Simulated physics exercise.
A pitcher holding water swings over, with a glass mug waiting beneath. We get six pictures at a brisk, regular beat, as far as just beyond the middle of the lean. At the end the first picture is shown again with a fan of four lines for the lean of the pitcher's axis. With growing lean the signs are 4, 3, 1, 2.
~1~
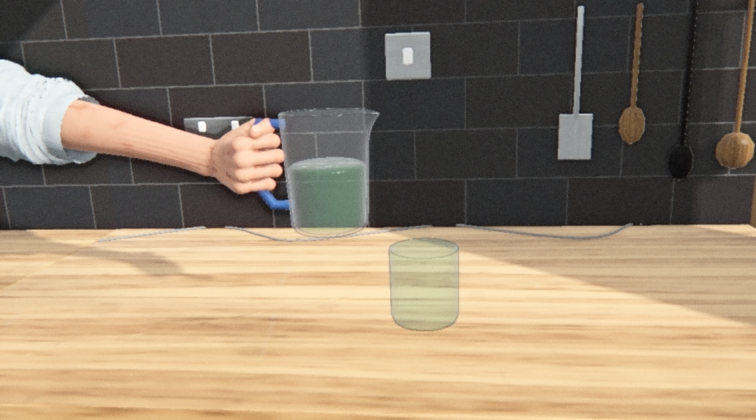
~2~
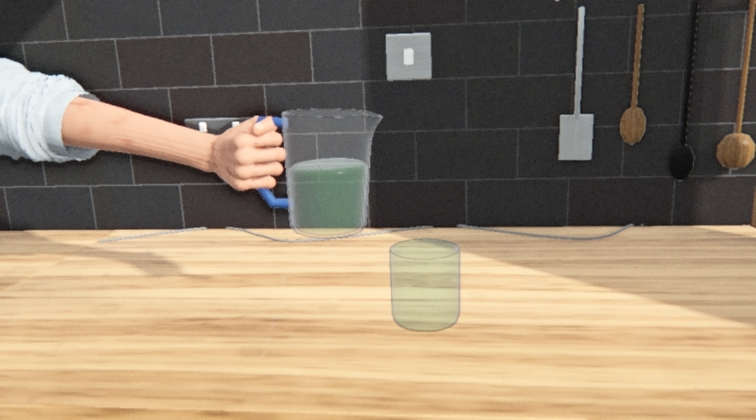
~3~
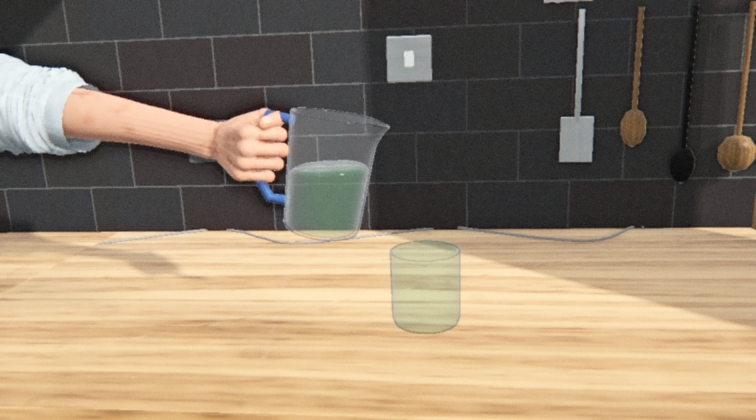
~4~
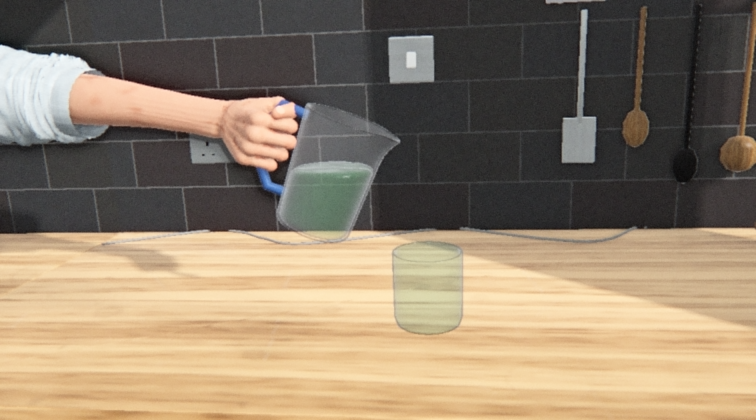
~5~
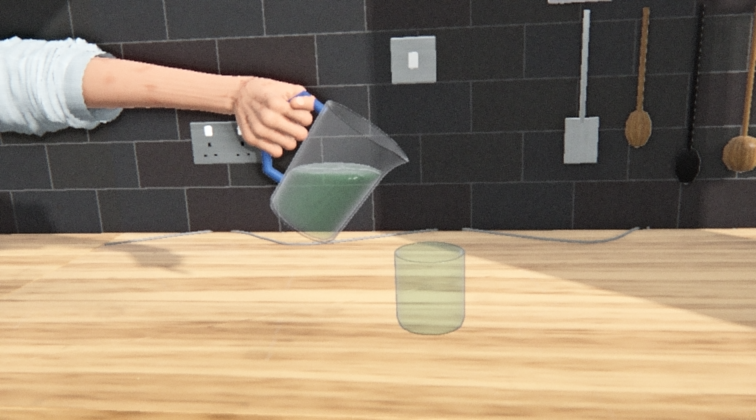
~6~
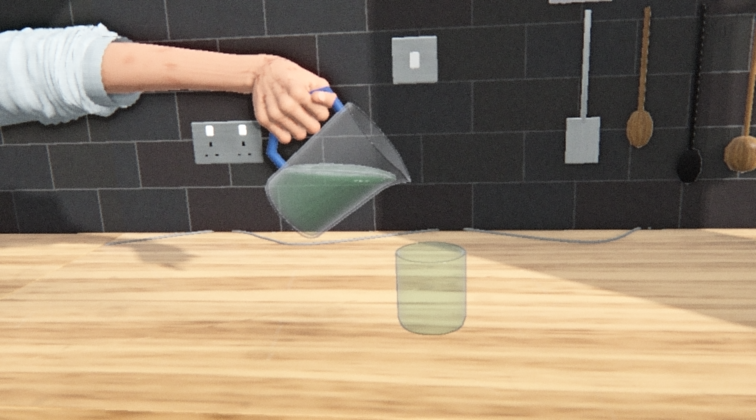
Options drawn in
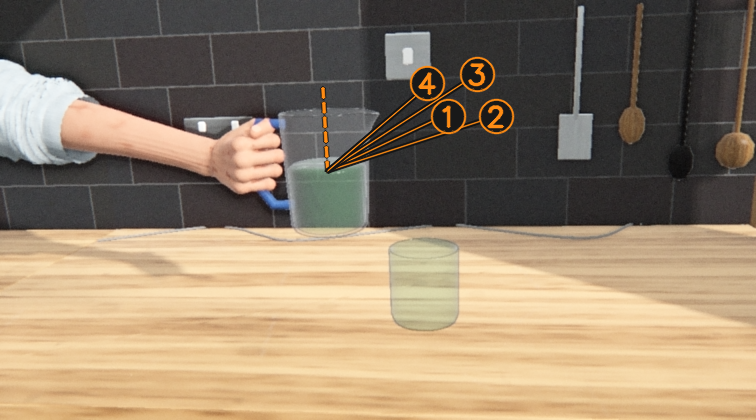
The footage shows a hand gripping the blue handle of a clear pitcher of green liquid above a wooden counter, steadily tilting it to the right near a glass mug, with no liquid leaving the lip.
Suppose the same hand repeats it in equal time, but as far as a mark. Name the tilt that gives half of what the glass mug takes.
Choose 2.
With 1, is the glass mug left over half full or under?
Under half.
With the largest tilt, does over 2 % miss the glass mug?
No, it does not.
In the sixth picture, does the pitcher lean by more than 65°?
No, it does not.
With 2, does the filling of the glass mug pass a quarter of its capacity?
Yes.
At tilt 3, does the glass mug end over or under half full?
Under.
On the marked copy, 1 at (431, 121); 2 at (480, 121); 3 at (463, 83); 4 at (415, 96).
With 1, the glass mug ends with about 28 % of what it can hold.
With 2, the glass mug ends with about 48 % of what it can hold.
With 3, the glass mug ends with about 13 % of what it can hold.
With 4, the glass mug ends with about 3 % of what it can hold.
